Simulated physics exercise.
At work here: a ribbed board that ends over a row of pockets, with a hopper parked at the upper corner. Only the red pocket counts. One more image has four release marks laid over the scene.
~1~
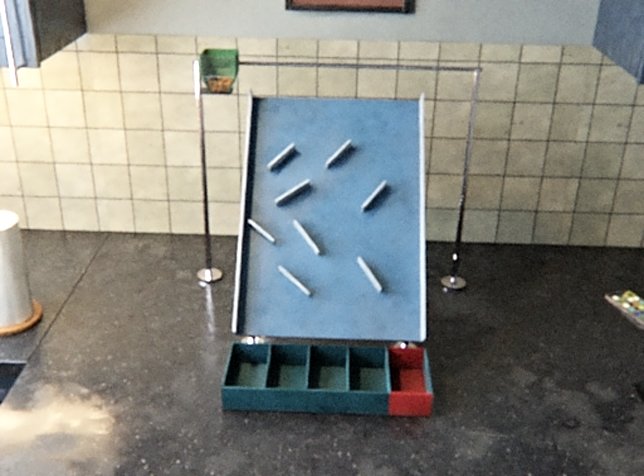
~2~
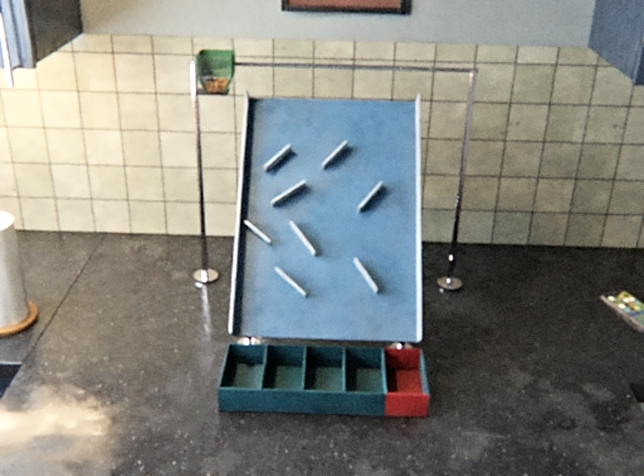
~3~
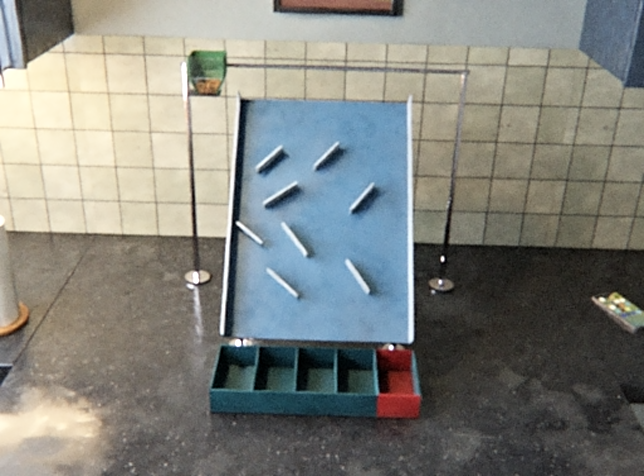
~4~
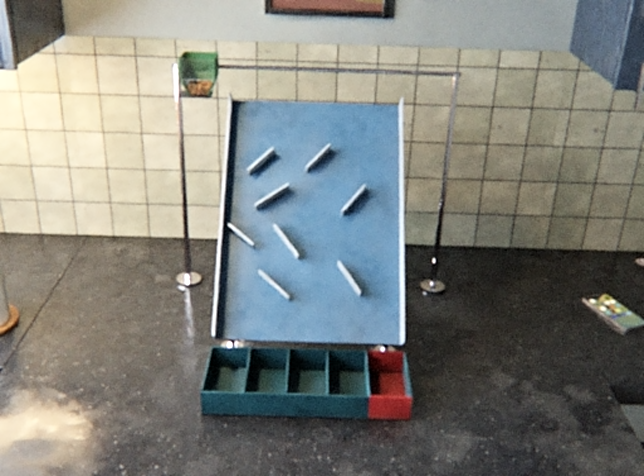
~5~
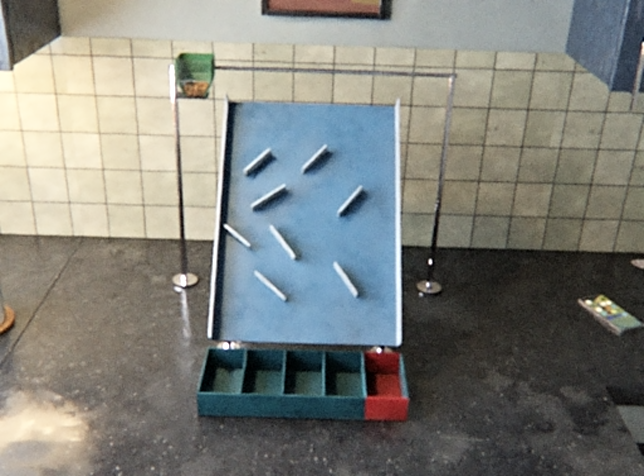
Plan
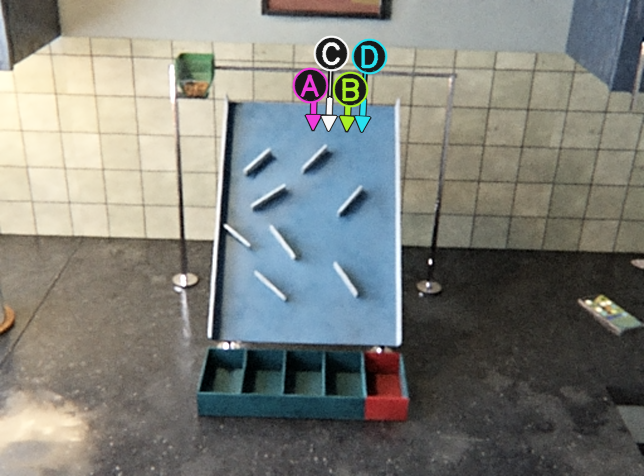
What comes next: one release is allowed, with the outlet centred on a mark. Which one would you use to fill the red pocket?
Take D.
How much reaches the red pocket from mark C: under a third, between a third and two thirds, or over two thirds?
Mark C gives under a third.
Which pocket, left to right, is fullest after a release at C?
It is the third one.
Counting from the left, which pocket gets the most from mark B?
It is the third one.
On the marked copy, mark A meets the board at (313, 124); mark B meets the board at (346, 125); mark C meets the board at (328, 125); mark D meets the board at (362, 126).
If A is chosen, not one piece in the red pocket, almost all in other pockets.
If B is chosen, about a tenth in the red pocket, the larger part in other pockets, about a tenth outside the box.
If C is chosen, just a few in the red pocket, almost all in other pockets, about a tenth outside the box.
If D is chosen, roughly half in the red pocket, roughly half in other pockets, just a few outside the box.
